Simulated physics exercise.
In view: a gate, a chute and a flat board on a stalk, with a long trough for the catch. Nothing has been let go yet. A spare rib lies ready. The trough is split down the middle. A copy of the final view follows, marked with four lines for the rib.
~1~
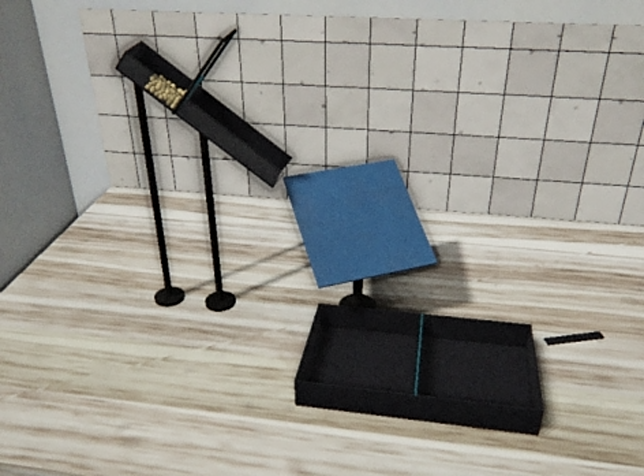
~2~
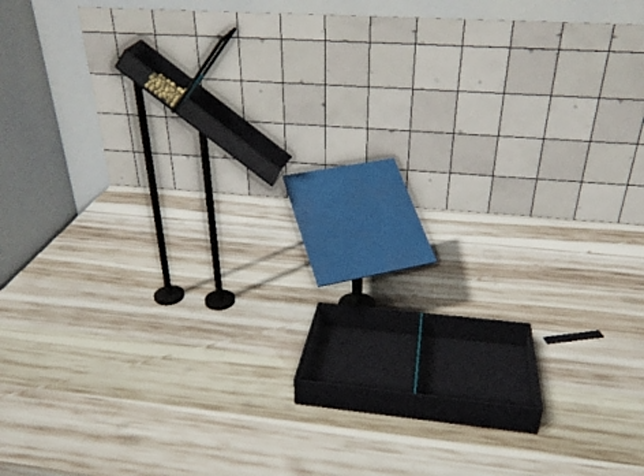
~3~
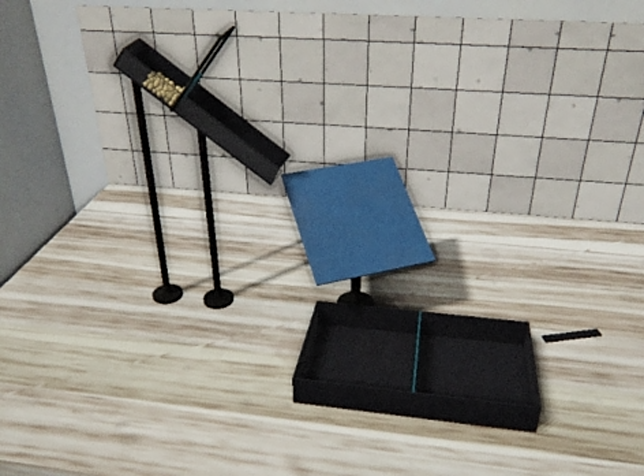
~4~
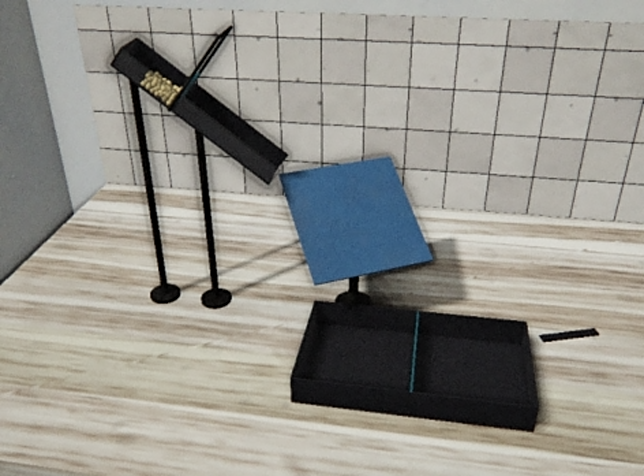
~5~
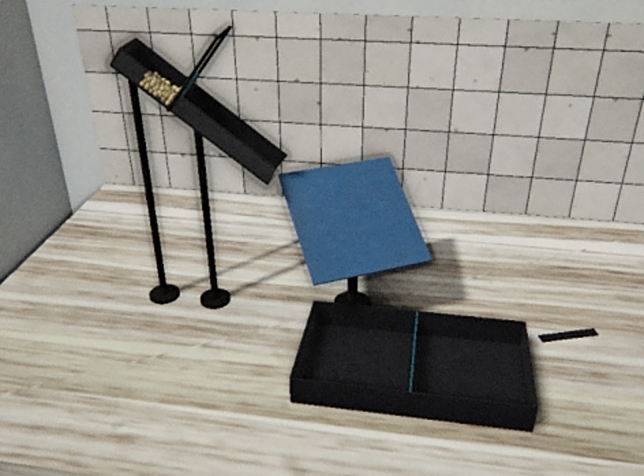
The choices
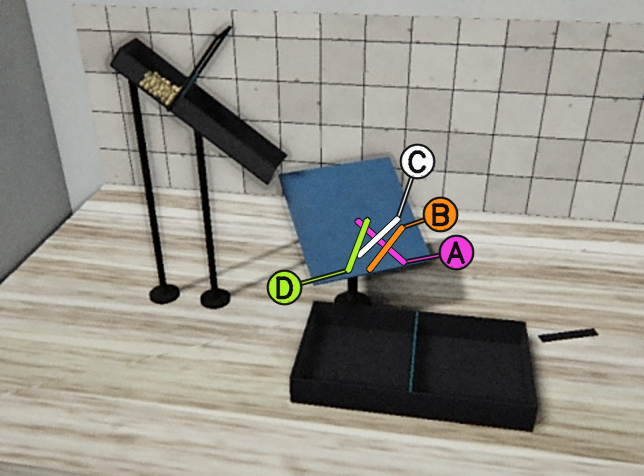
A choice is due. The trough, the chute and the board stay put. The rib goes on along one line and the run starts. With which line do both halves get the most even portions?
Use line A.
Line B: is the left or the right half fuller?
Left.
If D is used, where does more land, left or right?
Left.
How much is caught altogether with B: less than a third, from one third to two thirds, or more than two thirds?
Line B gives more than two thirds.
On the marked copy, line A from (358, 221) to (403, 262); line B from (401, 227) to (369, 269); line C from (397, 219) to (359, 255); line D from (367, 220) to (348, 270).
For line A, of what is caught, about half in the left half, about half in the right.
For line B, of what is caught, nearly all in the left half, a small part in the right.
For line C, of what is caught, most in the left half, a small part in the right.
For line D, of what is caught, nearly all in the left half, a small part in the right.
